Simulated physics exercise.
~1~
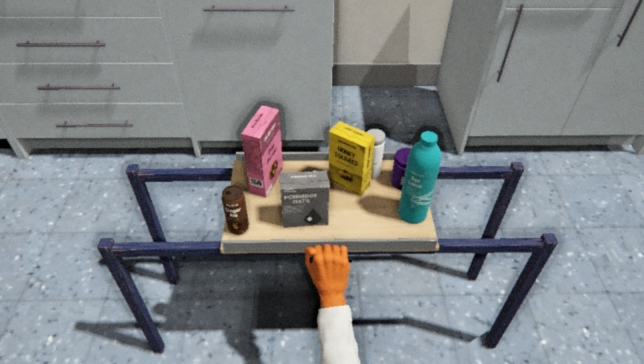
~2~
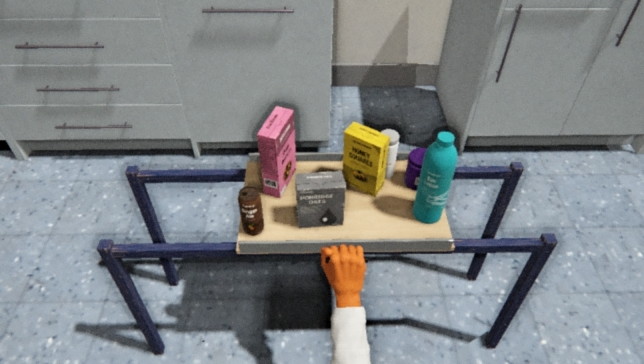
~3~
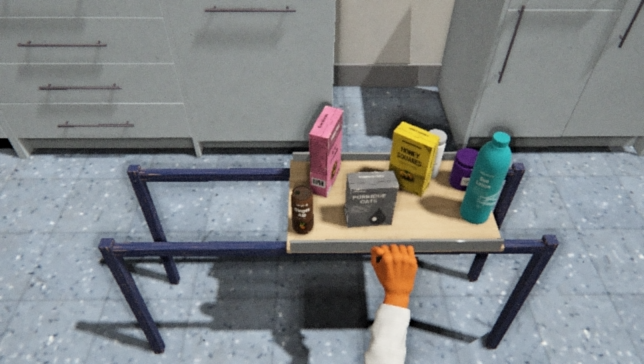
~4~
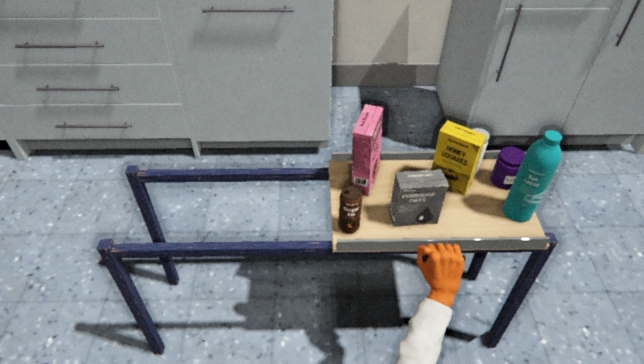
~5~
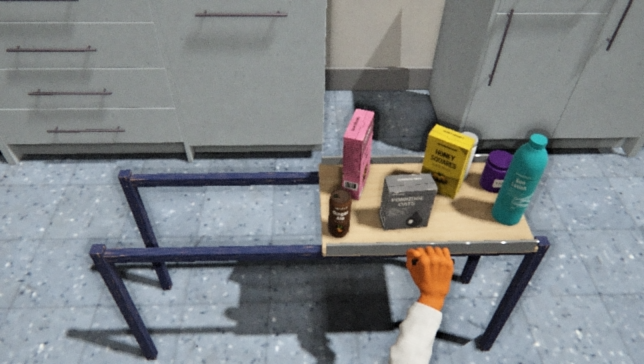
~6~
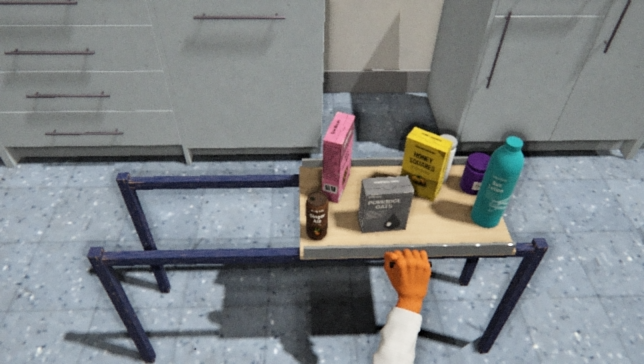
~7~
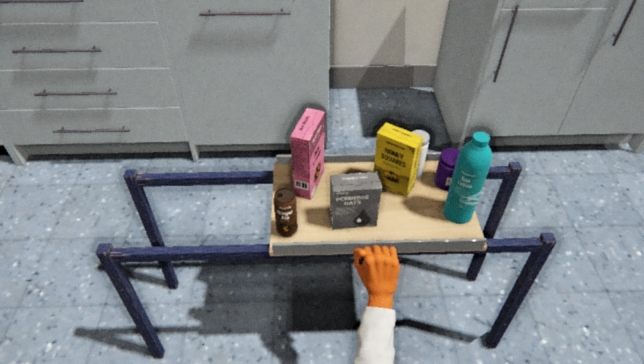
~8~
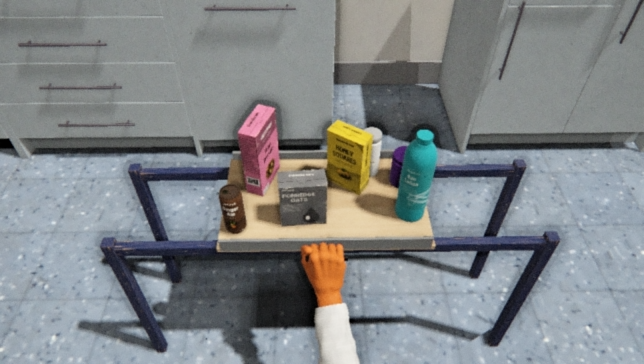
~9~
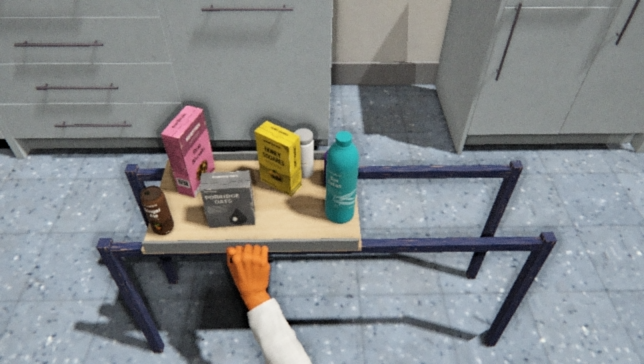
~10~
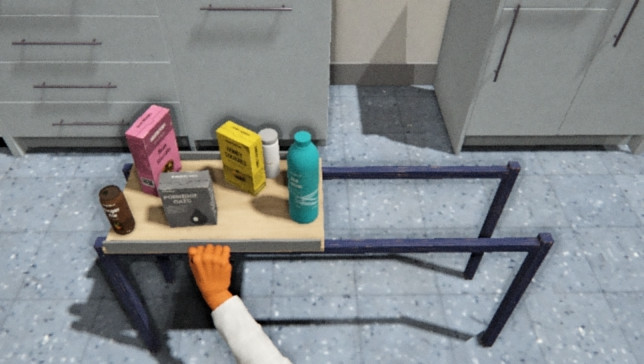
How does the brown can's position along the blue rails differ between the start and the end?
At the start the brown can stands a little left of the middle of the rails, and at the end it is farther left, near their left end.
